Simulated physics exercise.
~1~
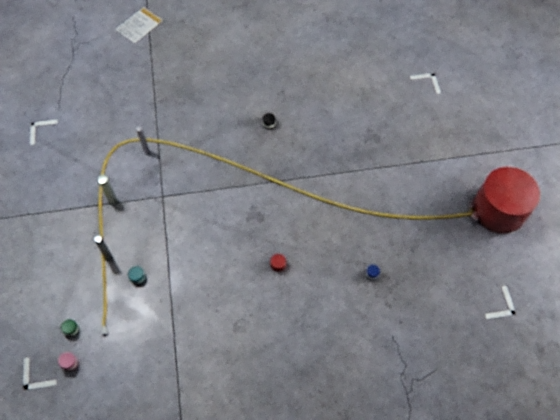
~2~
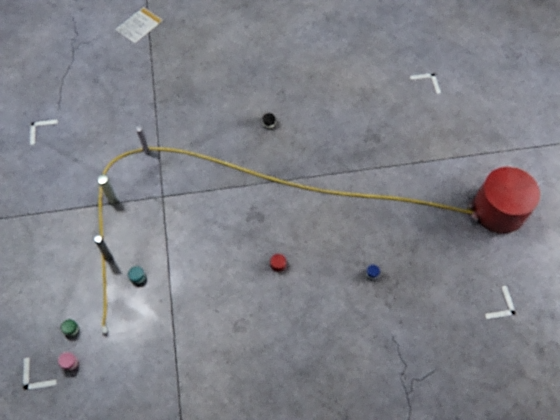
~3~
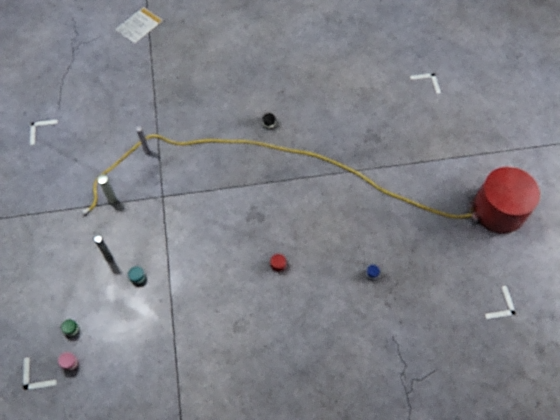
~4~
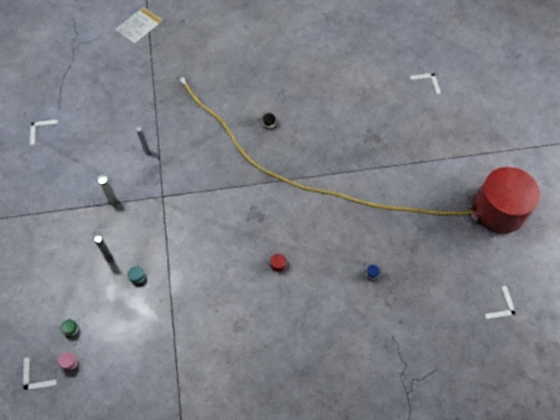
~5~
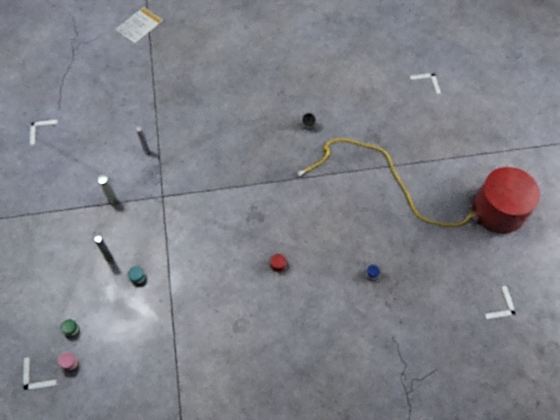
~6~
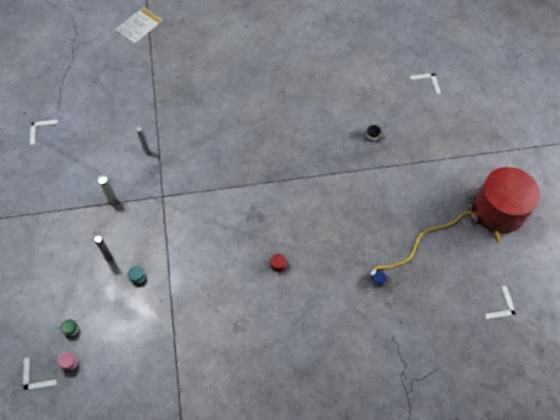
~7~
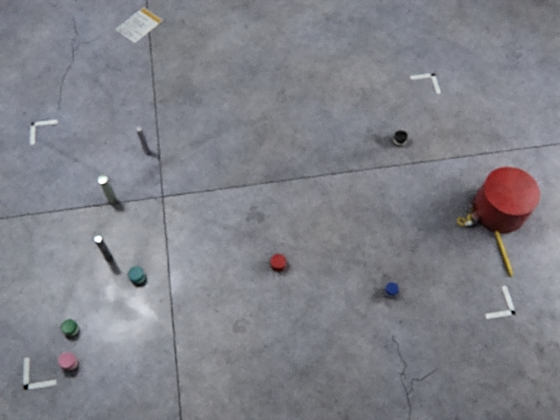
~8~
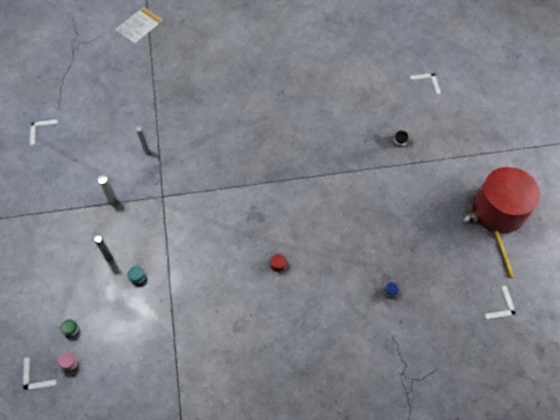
Yellow cord winding into a red drum at right, slipping past steel posts and dragging black and blue canisters rightward before almost disappearing.
